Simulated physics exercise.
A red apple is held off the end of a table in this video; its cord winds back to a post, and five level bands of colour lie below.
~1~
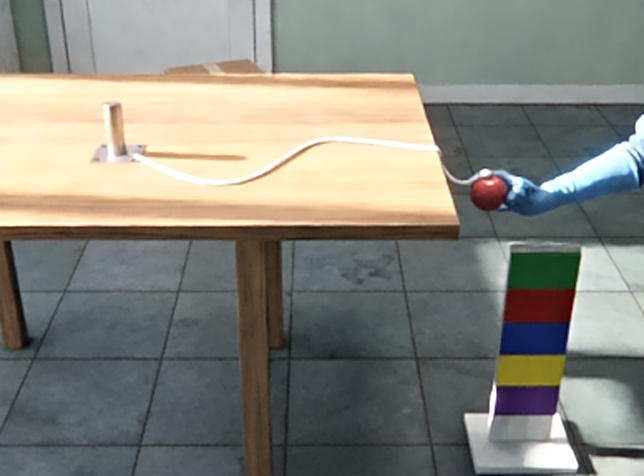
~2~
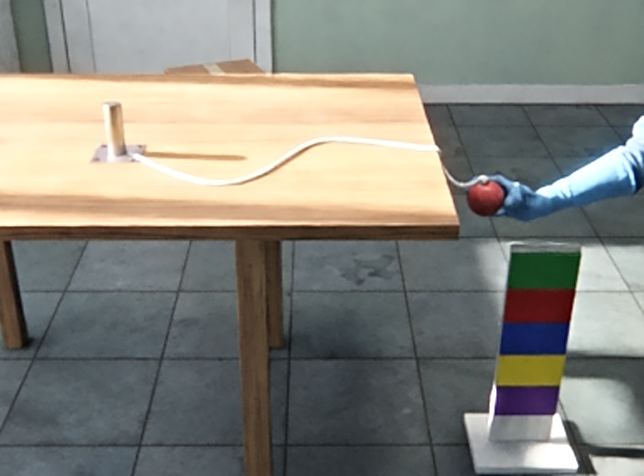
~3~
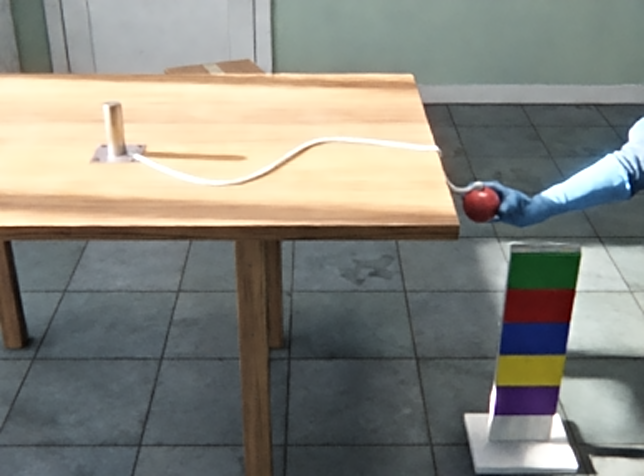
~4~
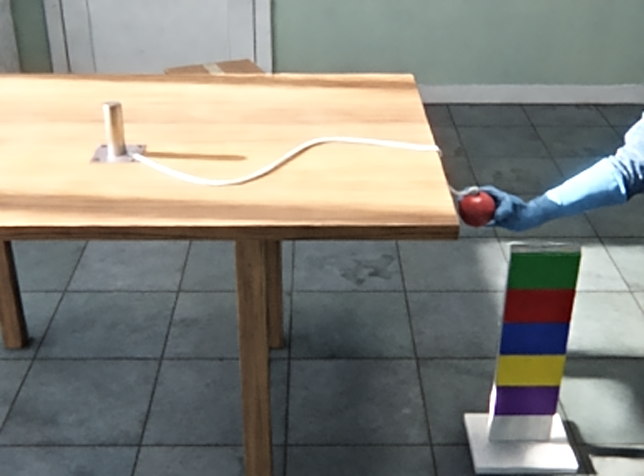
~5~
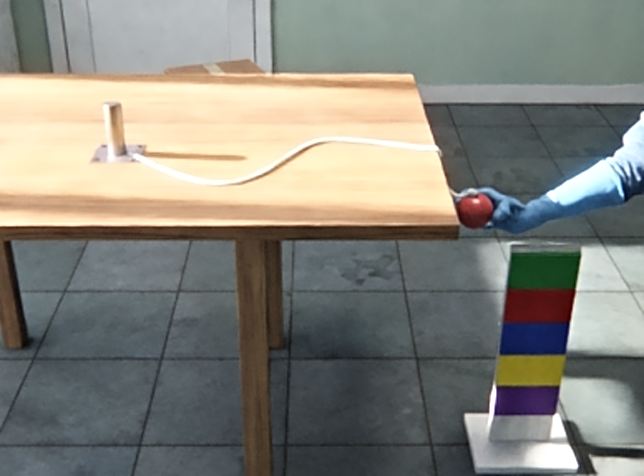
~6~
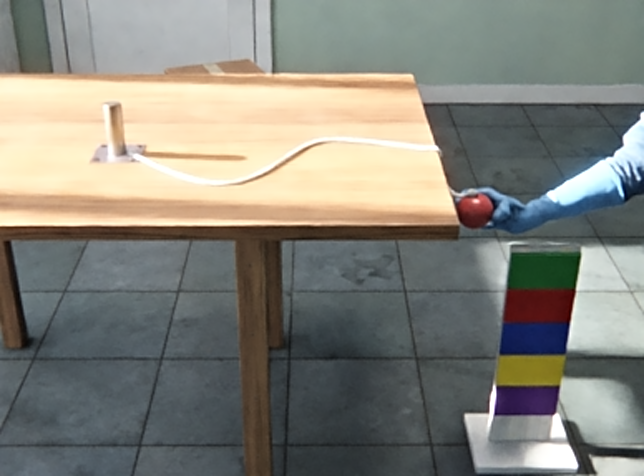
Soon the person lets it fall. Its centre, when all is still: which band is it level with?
It is level with the red band.
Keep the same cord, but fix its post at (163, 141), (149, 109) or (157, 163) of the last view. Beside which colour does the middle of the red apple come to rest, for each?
The first case gives blue, the second red and the third blue.
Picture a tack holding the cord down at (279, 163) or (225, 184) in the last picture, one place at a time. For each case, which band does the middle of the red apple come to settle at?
Note: Try 1 green; try 2 green.
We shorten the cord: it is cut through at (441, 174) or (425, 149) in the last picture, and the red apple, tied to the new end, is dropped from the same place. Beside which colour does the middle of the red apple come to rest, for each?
In order, the results are green and no band.
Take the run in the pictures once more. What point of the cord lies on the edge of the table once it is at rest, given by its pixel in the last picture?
Pixel (360, 141) or thereabouts.
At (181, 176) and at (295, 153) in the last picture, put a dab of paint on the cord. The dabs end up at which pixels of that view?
First one close to (209, 156), second close to (358, 164).
A little later, apple near (449, 292); level with red.
Next, apple near (413, 325); level with red.
When it is over, apple near (434, 322); level with red. Its middle rests at the red band.
